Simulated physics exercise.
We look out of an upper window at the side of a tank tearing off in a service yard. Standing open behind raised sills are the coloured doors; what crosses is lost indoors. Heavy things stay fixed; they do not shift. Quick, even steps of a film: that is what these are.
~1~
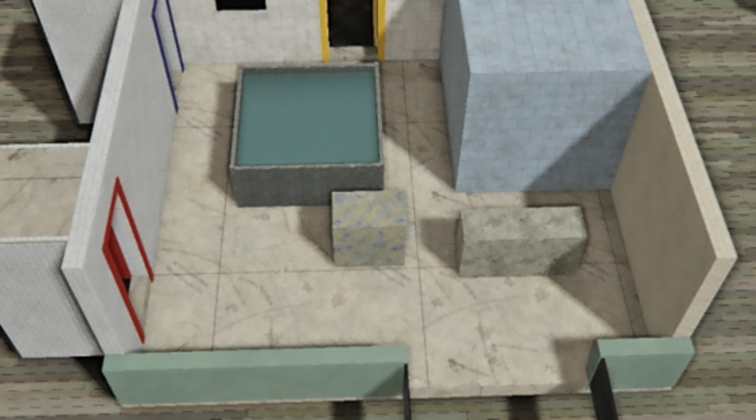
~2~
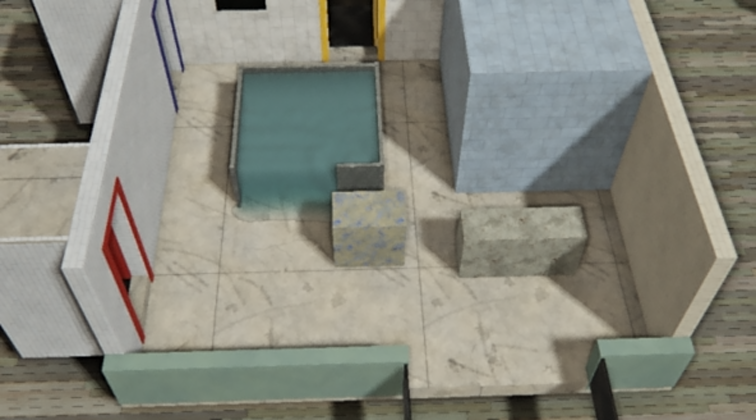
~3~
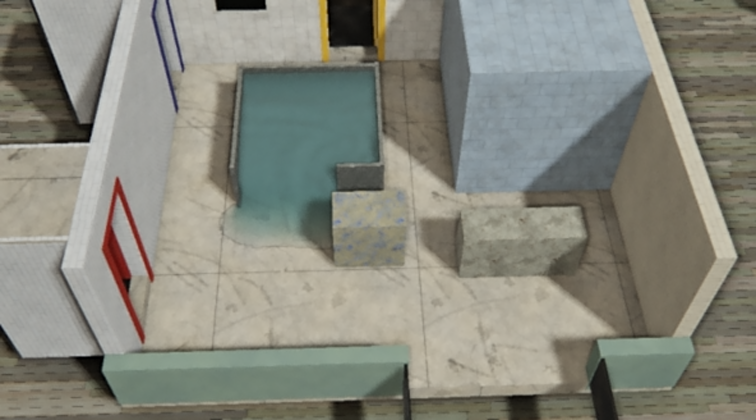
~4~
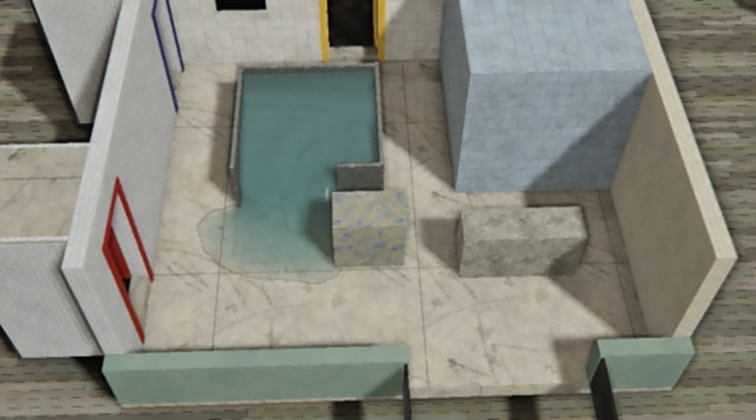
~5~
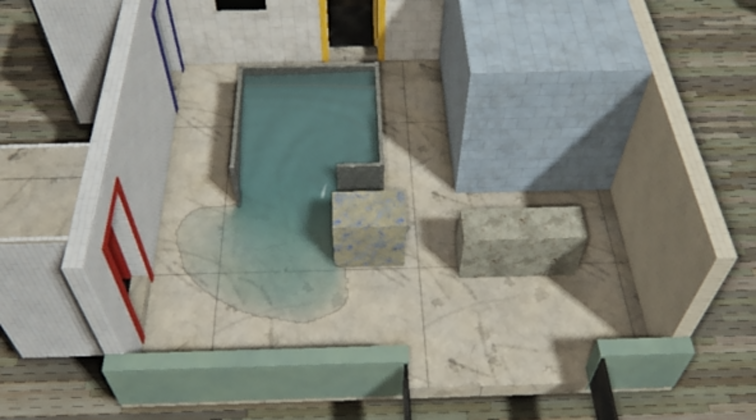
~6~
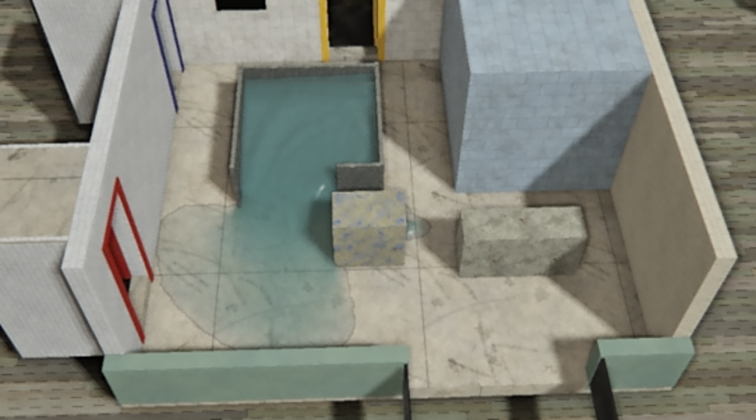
A tank's front side opens and water pours out, spreading forward across the yard floor.
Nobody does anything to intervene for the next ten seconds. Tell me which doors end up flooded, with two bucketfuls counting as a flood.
The yellow door will be within bounds, the red door will be over the limit, the blue door will be over the limit.
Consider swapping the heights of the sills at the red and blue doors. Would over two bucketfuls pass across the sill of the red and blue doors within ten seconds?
I'd say the red door tops the mark, while the blue door comes in under.
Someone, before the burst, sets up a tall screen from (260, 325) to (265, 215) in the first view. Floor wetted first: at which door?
I'd go with the door marked red.
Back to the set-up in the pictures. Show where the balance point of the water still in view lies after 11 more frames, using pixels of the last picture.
It's close to (288, 239).
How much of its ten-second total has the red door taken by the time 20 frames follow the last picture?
Roughly 95 per cent.
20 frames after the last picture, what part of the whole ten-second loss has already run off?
Roughly 20 percent.
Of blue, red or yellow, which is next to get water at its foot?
I'd say the red-painted one.
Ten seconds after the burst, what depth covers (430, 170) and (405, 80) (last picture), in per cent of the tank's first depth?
Taking them in turn: 6 in a hundred, then 12 in a hundred.
A moment on, water covers 40 % of the floor; the yellow door not reached, the red door wet at the sill, nothing in, the blue door not reached.
Next, water covers 50 % of the floor; the yellow door not reached, the red door under two buckets in, the blue door not reached.
Then, water covers 60 % of the floor; the yellow door not reached, the red door far over two buckets in, the blue door not reached.
Later, water covers 90 % of the floor; the yellow door wet at the sill, nothing in, the red door far over two buckets in, the blue door under two buckets in.
In the end, water covers 100 % of the floor; the yellow door wet at the sill, nothing in, the red door far over two buckets in, the blue door far over two buckets in.
